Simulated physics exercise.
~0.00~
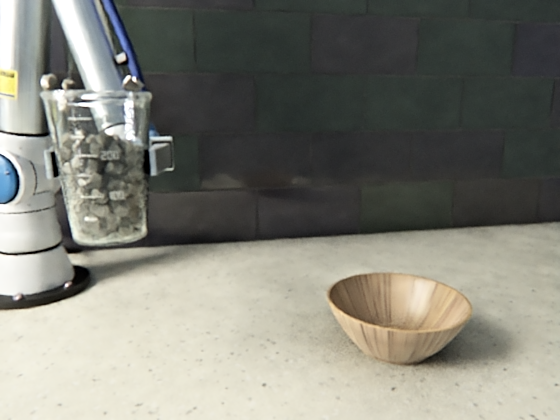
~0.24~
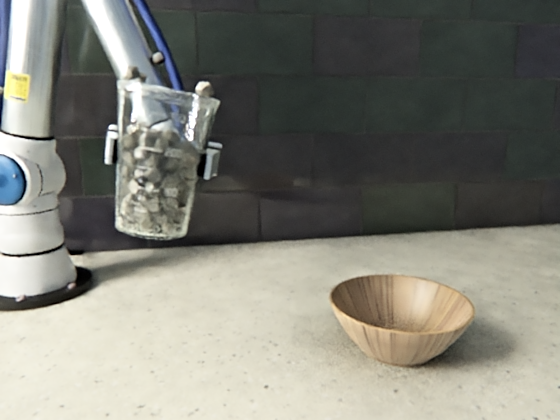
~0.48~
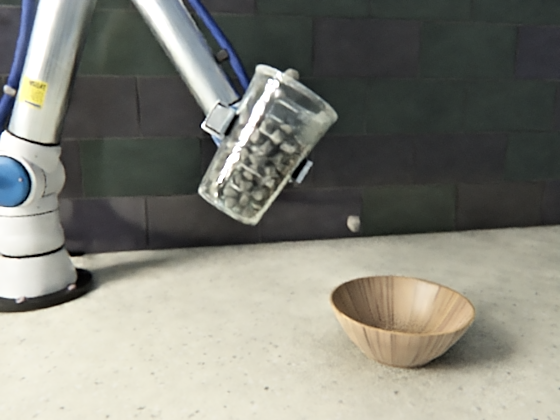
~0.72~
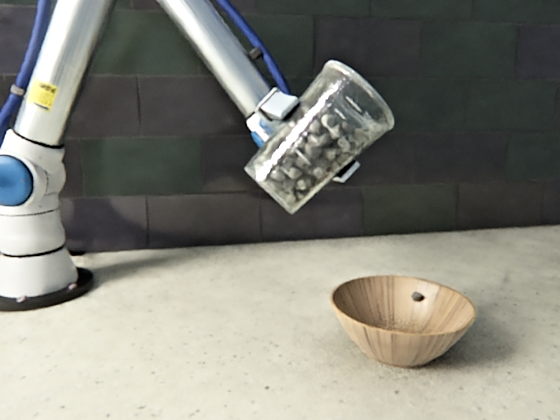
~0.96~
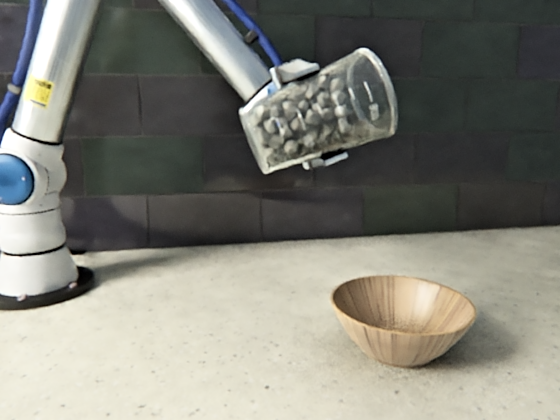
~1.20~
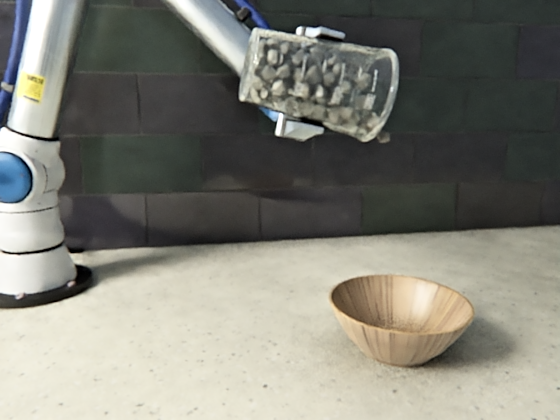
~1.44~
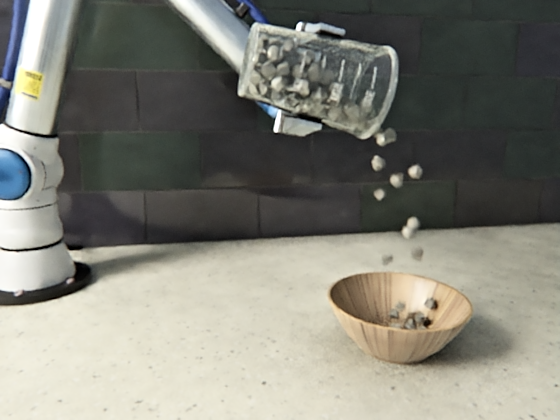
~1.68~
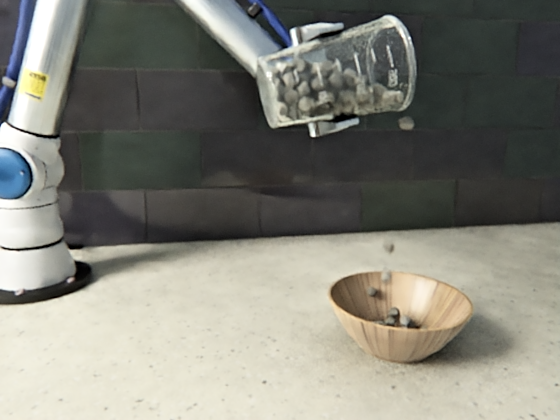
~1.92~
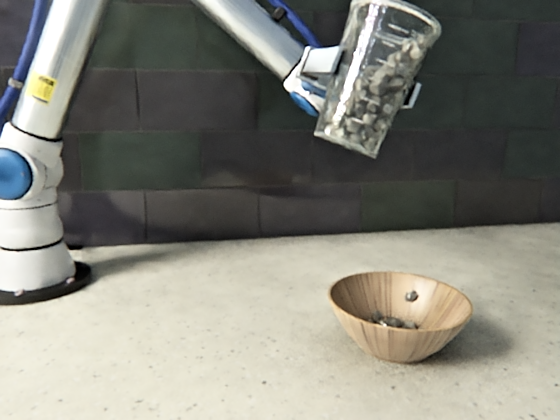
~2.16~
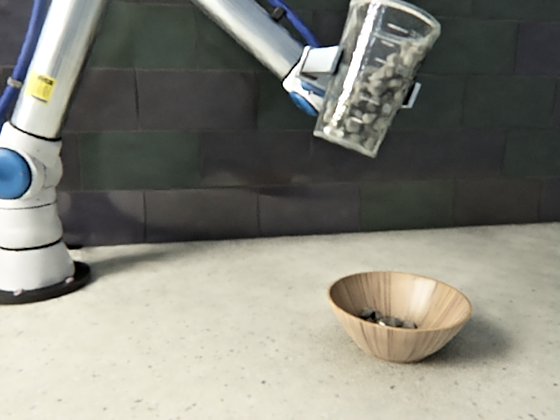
A robot arm carried a clear beaker of small grey pebbles to the right and tipped it over a wooden bowl, spilling some in, then tilted it back most of the way, leaving most pebbles in the beaker and some in the bowl.
